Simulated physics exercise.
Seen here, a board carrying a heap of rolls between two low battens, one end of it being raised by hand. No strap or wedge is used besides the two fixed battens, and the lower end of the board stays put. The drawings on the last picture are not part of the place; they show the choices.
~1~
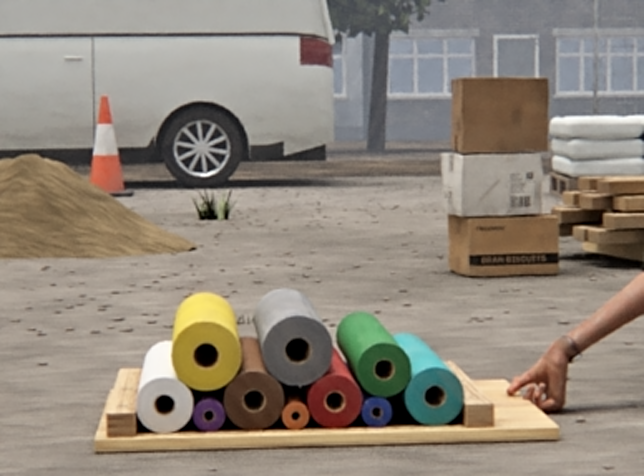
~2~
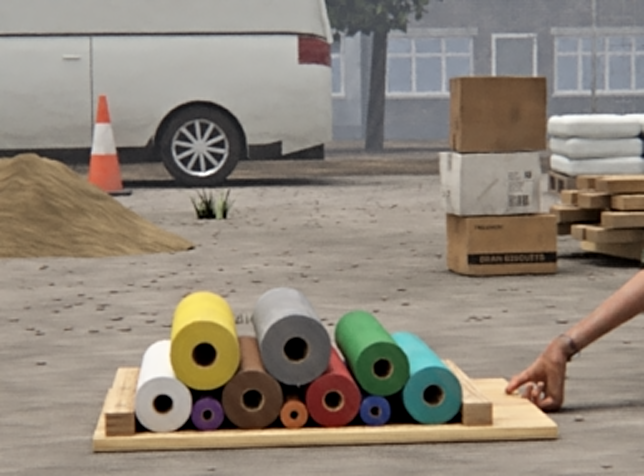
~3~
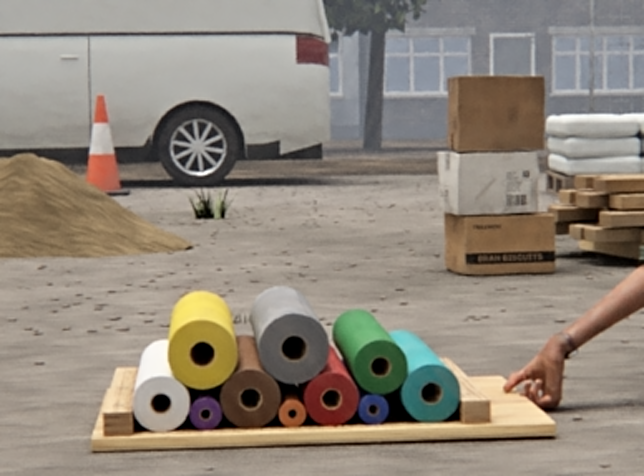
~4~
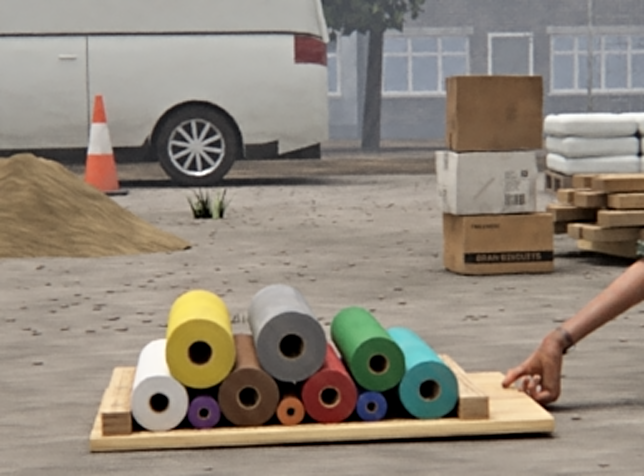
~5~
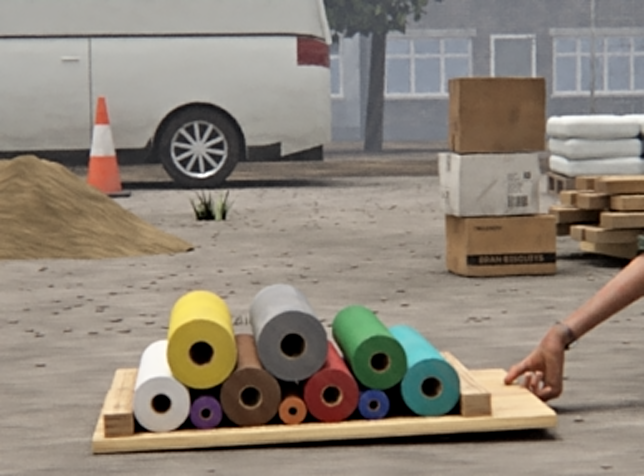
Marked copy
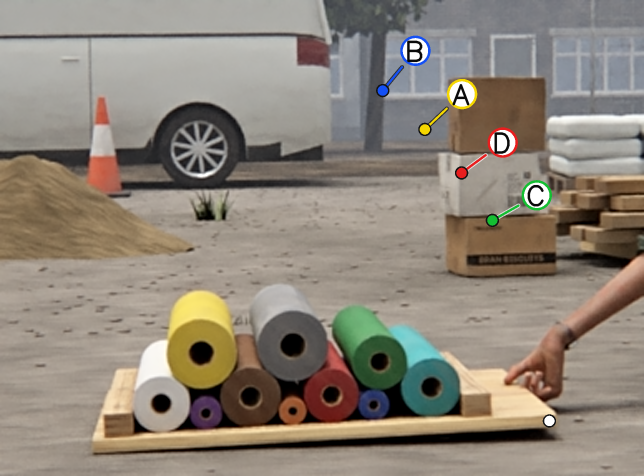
In a dusty yard near a parked white van, colorful rolls sat piled between two low battens on a board while a hand at its right end raised that end slightly, and the rolls stayed stacked.
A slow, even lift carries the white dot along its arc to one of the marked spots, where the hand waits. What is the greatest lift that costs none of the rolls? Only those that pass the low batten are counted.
D is the limit.
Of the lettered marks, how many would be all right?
Two of them.
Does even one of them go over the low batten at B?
Yes.
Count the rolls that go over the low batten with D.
It comes to none.
On the marked copy, A at (425, 130); B at (382, 90); C at (492, 220); D at (462, 173); the white dot at (549, 421).
Taking D. A third of the way, board at 20°.
Two thirds of the way, board at 35°.
When it is over, board at 35°, none over the low batten.
As for the rest, A two over the low batten (yellow, grey); B three over the low batten (yellow, grey, green); C none over the low batten.
